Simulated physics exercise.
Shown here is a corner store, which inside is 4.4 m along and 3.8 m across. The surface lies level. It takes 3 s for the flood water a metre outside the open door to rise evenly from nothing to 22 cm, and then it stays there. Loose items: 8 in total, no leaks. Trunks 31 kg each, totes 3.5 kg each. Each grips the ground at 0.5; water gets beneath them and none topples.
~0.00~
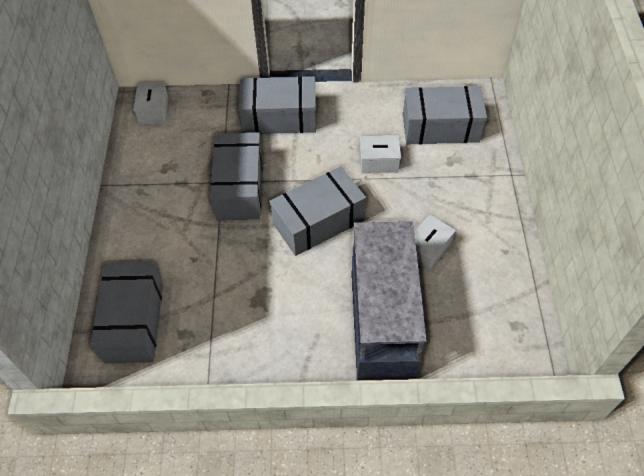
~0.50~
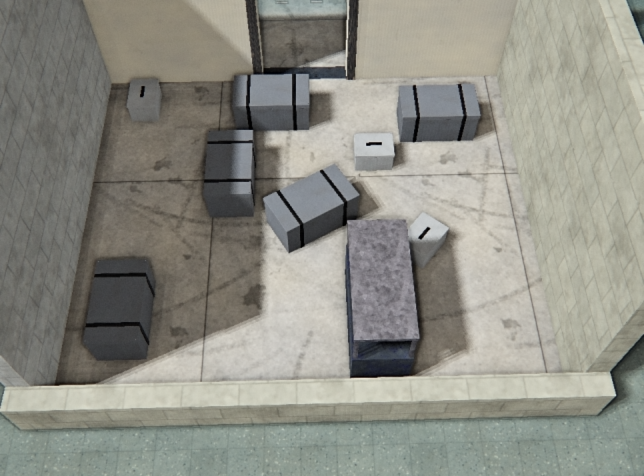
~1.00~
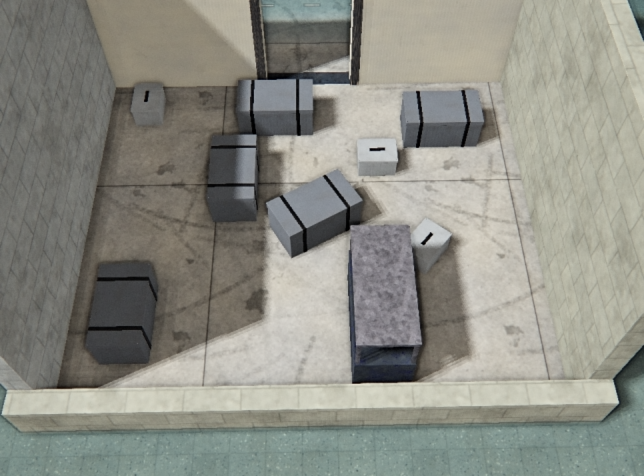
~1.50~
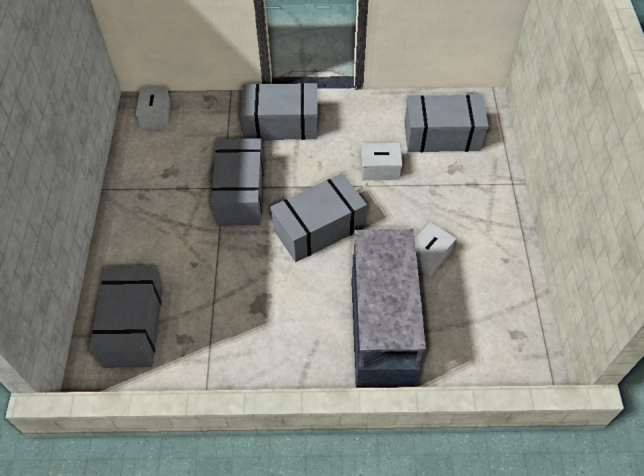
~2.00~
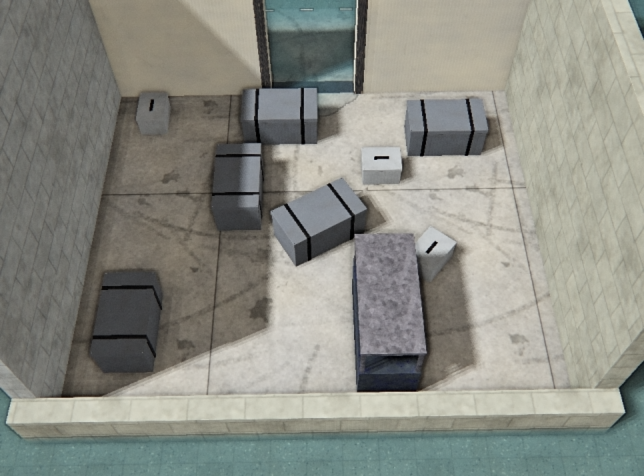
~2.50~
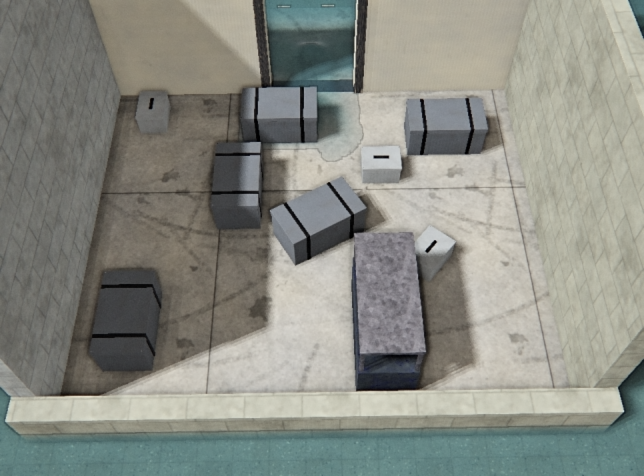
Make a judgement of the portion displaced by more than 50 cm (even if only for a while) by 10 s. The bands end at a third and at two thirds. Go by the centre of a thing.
The share moved is one to two out of three.
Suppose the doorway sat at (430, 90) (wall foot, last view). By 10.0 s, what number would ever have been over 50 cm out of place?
The count would be 3.
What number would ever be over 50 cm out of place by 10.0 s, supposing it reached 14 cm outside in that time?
Then the count would be 3.
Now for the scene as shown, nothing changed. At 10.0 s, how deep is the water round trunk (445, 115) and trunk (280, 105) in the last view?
First about 7 cm, second about 9 cm.
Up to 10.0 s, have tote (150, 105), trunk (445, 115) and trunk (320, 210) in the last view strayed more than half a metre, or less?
Result, in turn: Exceeded / stayed within / stayed within.
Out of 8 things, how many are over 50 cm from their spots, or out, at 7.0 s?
I count 3 of them.
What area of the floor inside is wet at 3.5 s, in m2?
I'd put it close to 3.5 m2.
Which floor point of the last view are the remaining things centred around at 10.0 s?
Averaged position, last view: Near pixel (319, 247).
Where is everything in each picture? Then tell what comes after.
In the first picture, a trunk at (277, 93) rests on the ground; a trunk at (235, 164) rests on the ground; 0.0 m2 under water; 0 of 8 have shifted.
In the second picture, a trunk at (271, 90) rests on the ground; a trunk at (229, 161), on the bottom; 0.0 m2 under water; 0 of 8 have shifted.
In the third picture, a trunk at (275, 95) rests on the ground; a trunk at (232, 166), on the bottom; 0.0 m2 under water; 0 of 8 have shifted.
In the fourth picture, a trunk at (280, 99), on the bottom; a trunk at (237, 170) rests on the ground; 0.0 m2 under water; 0 of 8 have shifted.
In the fifth picture, a trunk at (279, 104), on the bottom; a trunk at (237, 174), on the bottom; 0.2 m2 under water; 0 of 8 have shifted.
In the sixth picture, a trunk at (279, 103) rests on the ground; a trunk at (237, 173) rests on the ground; 0.6 m2 under water; 0 of 8 have shifted.
After 3.5 s 0 of 8 are over 50 cm from their spots; 0 afloat.
After 4.5 s 1 of 8 are over 50 cm from their spots; 2 afloat.
After 7.0 s 3 of 8 are over 50 cm from their spots; 2 afloat.
After 10.0 s 2 of 8 are over 50 cm from their spots, and 3 have been at some point; 3 afloat.
